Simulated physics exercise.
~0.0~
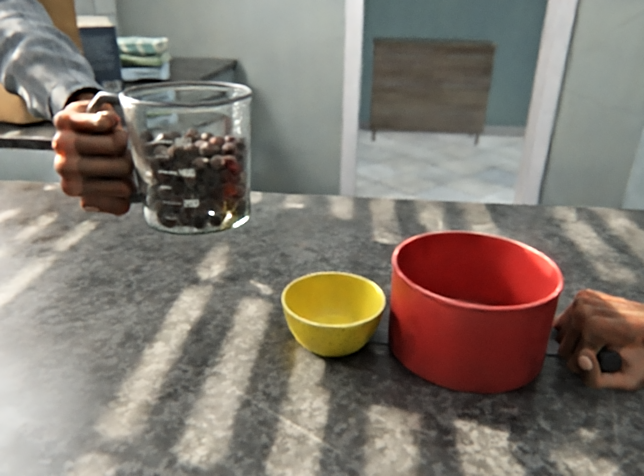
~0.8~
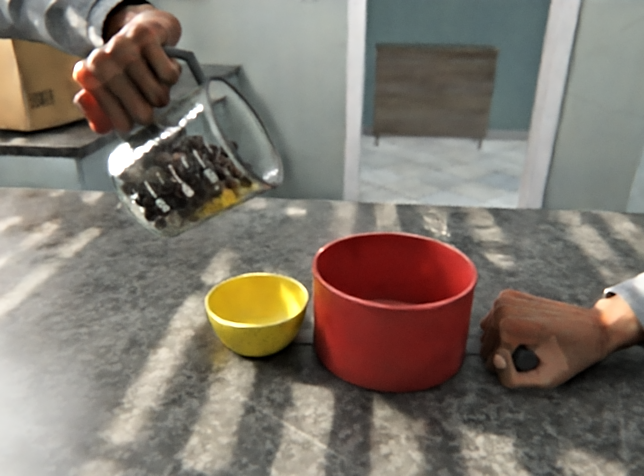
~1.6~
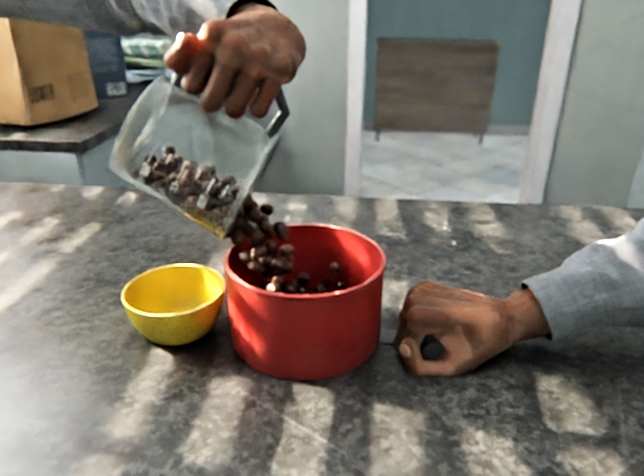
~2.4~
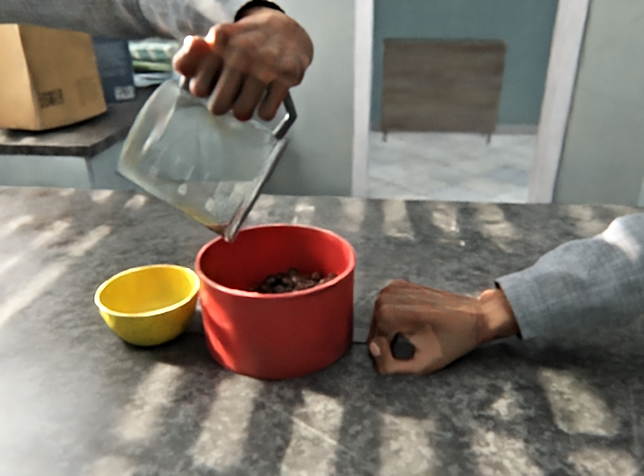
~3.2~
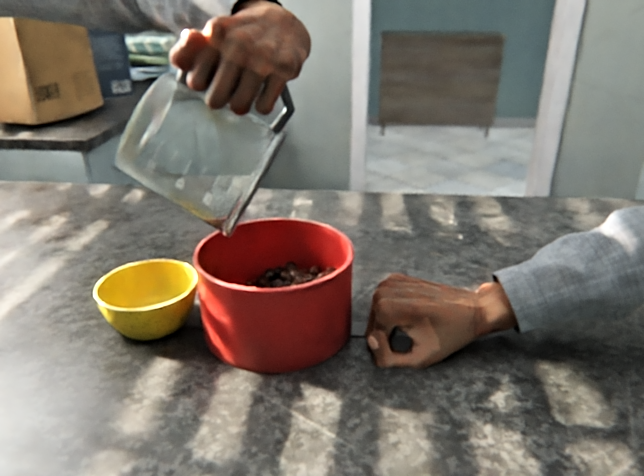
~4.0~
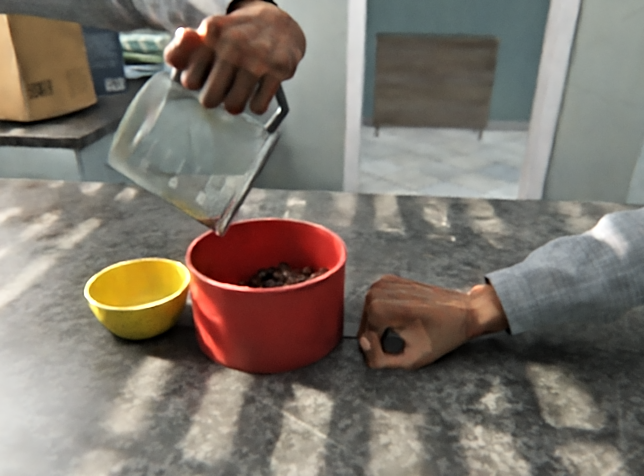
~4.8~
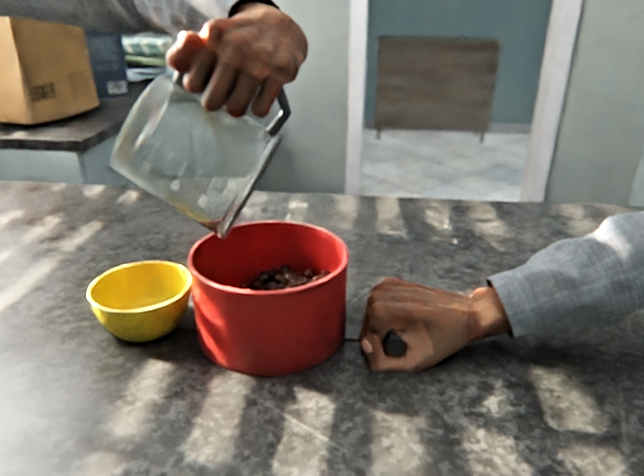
To begin with, one hand holds a clear glass jug of dark chocolate balls upright above a grey table, while another hand rests beside a red pot joined to a small yellow bowl. The bowl and pot slide left together, with the right hand moving alongside, as the jug begins to tip. Tilting further, the jug sends the balls tumbling over its rim into the red pot. The dishes slide a little farther left and stop. Finally, the emptied jug stays tipped above the pot, which holds the balls, while the yellow bowl remains empty.
